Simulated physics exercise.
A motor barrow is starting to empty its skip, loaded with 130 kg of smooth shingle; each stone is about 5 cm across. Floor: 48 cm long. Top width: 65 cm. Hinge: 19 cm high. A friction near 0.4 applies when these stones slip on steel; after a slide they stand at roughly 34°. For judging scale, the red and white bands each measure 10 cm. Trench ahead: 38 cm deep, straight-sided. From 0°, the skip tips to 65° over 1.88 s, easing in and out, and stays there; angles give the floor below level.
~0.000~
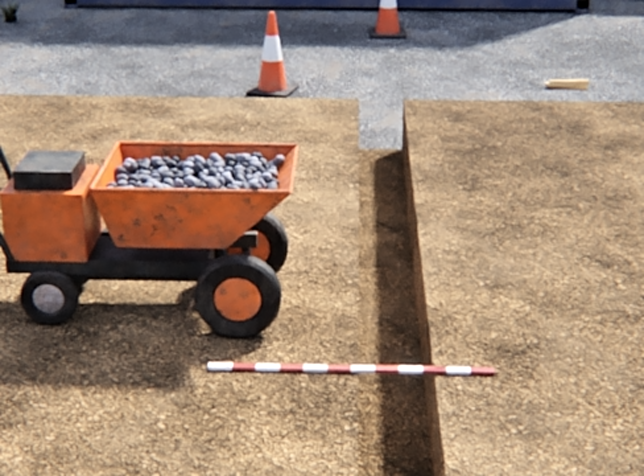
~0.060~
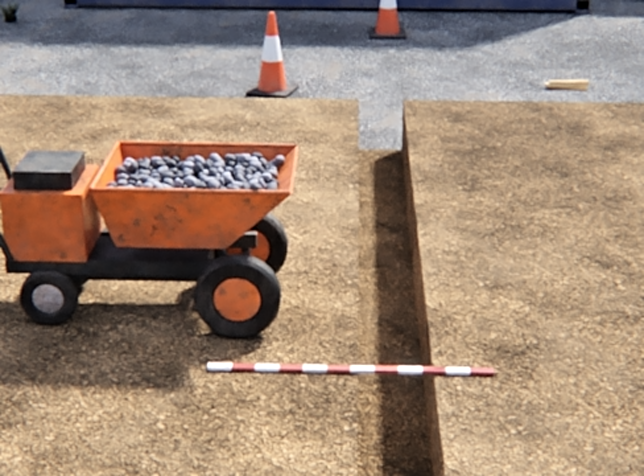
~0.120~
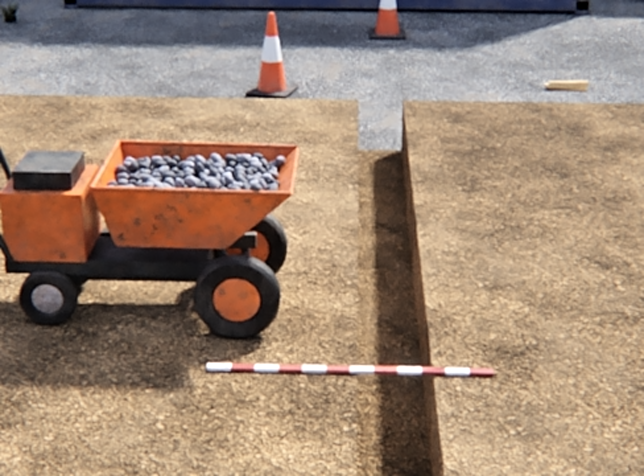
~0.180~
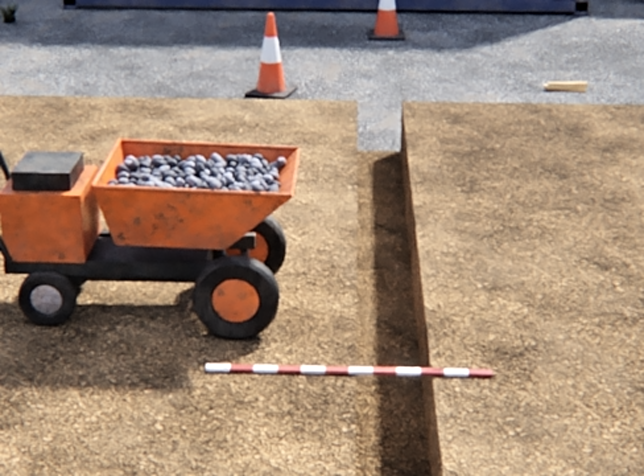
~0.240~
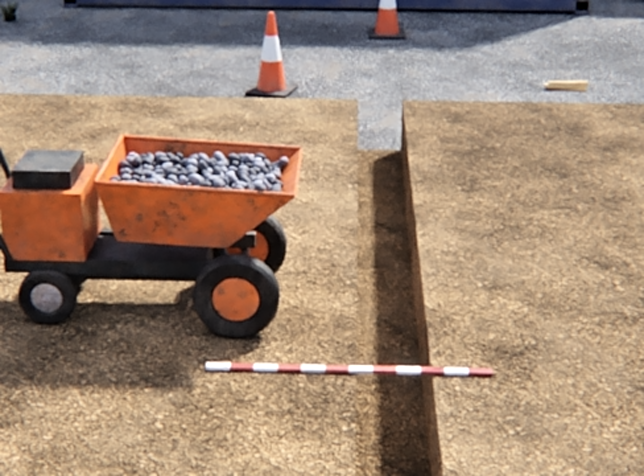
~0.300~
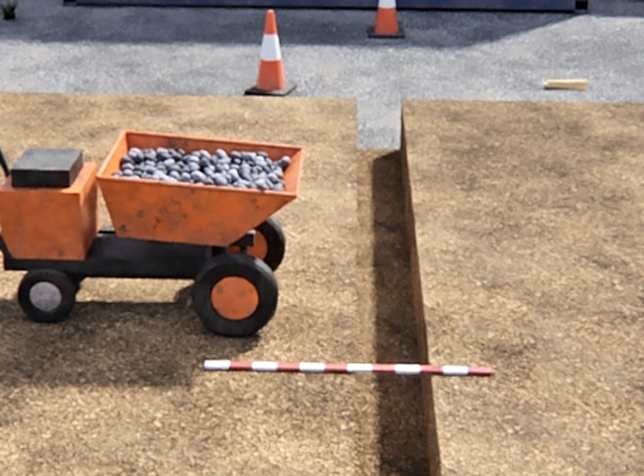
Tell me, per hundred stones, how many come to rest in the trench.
90 per hundred.
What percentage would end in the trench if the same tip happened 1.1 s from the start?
It would be near 80 percent.
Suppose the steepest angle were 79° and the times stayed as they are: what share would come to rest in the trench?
Close to 95 per cent then.
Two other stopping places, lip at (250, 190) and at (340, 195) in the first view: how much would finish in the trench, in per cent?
I'd expect some 95 per cent, then some 35.
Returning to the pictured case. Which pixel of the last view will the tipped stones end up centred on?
(395, 363).
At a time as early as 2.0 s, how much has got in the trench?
60 per cent or so by then.
After 1.4 s the floor is at 55°; 98 % in the skip, 2 % in the trench; the foremost stones are at (383, 286).
After 2.0 s the floor is at 65°; 34 % in the skip, 59 % in the trench, 7 % past the trench; the foremost stones are at (495, 312).
After 2.3 s the floor is at 65°; 11 % in the skip, 79 % in the trench, 10 % past the trench; the foremost stones are at (554, 323).
After 4.3 s the floor is at 65°; 0 % in the skip, 90 % in the trench, 10 % past the trench; the foremost stones are at (573, 332).
